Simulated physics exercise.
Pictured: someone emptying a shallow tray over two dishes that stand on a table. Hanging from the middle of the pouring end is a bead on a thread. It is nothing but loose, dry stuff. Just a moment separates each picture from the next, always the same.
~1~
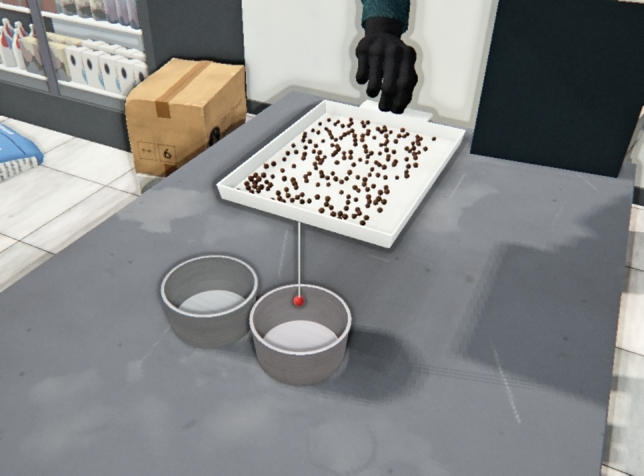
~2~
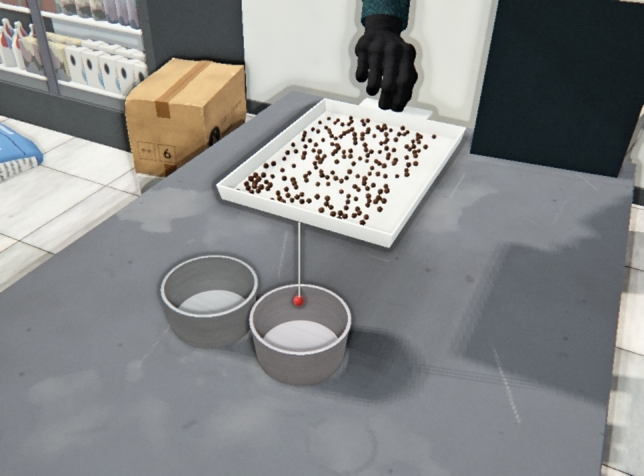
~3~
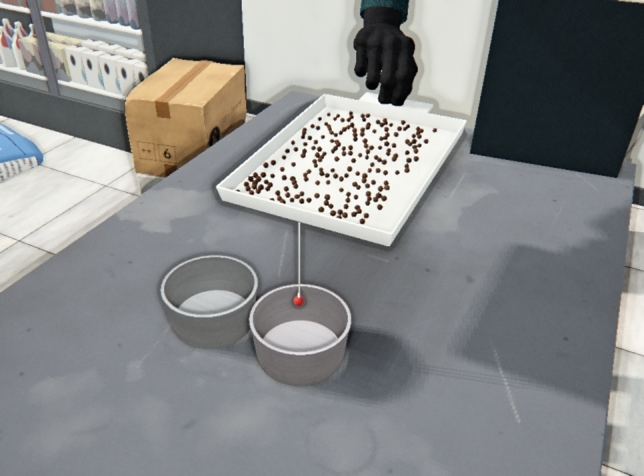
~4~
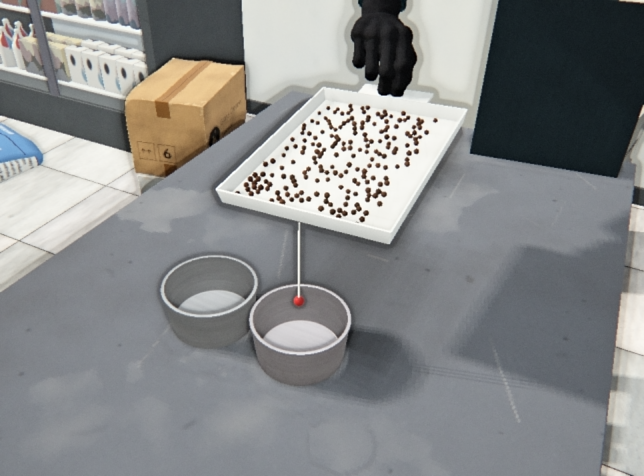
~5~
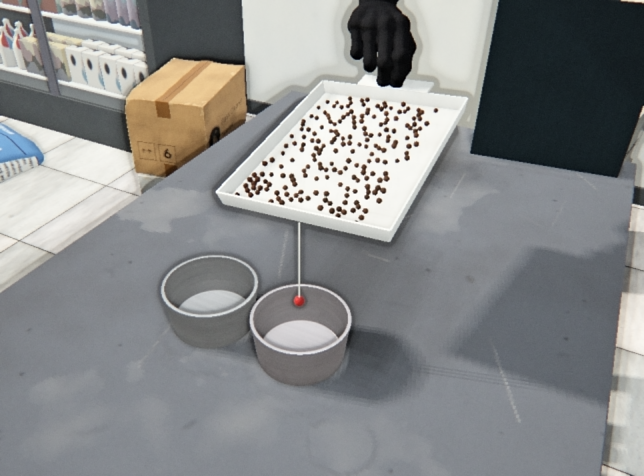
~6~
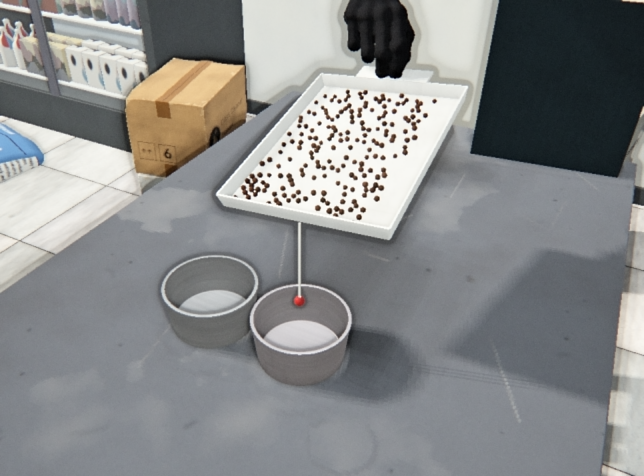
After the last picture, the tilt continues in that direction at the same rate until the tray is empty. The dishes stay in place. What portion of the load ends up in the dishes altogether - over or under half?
Over.
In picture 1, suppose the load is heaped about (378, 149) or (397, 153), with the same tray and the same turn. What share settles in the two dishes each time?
Roughly 90 % and then 90 %.
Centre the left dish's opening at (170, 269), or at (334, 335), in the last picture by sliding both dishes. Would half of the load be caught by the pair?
First try: Higher than half; second try: Lower than half.
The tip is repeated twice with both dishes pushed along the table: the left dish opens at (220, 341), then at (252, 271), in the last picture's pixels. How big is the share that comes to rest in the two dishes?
Around 0 % followed by around 70 %.
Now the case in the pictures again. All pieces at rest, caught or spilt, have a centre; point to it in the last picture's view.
I'd say the middle ends up at about (209, 317).
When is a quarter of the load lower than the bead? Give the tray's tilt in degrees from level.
At some 95 degrees.
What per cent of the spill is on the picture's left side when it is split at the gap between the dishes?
It amounts to some 90 percent.
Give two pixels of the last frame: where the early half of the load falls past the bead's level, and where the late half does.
The opening part goes through (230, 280); what follows goes through (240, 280).
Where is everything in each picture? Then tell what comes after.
In the first frame, corners of the pouring end near (221, 184) and (390, 233), level; middle of the load near (337, 163), allspice berries; left dish near (184, 327); right dish near (277, 364); bead on its thread near (299, 301).
In the second frame, corners of the pouring end near (221, 184) and (390, 232), level; middle of the load near (337, 162).
In the third frame, corners of the pouring end near (221, 186) and (390, 231), tipped barely, lowest at the left corner; middle of the load near (337, 159).
In the fourth frame, corners of the pouring end near (220, 188) and (389, 229), tipped a little, lowest at the left corner; middle of the load near (336, 155).
In the fifth frame, corners of the pouring end near (220, 191) and (388, 228), tipped a little, lowest at the left corner; middle of the load near (336, 151).
In the sixth frame, corners of the pouring end near (220, 193) and (388, 226), tipped a little, lowest at the left corner; middle of the load near (333, 148); left dish near (184, 326); right dish near (277, 364).
Shortly afterwards, tray tipped steeply; all but a few on the tray; only a few in the left dish; only a few outside both; only a few in the air.
Next, tray tipped right over; near a quarter on the tray; near half in the left dish; only a few outside both; near a quarter in the air.
Some moments later, tray tipped past a quarter turn; only a few in the right dish; all but a few in the left dish; a little outside both.
In the end, tray tipped past a quarter turn; only a few in the right dish; all but a few in the left dish; a little outside both.
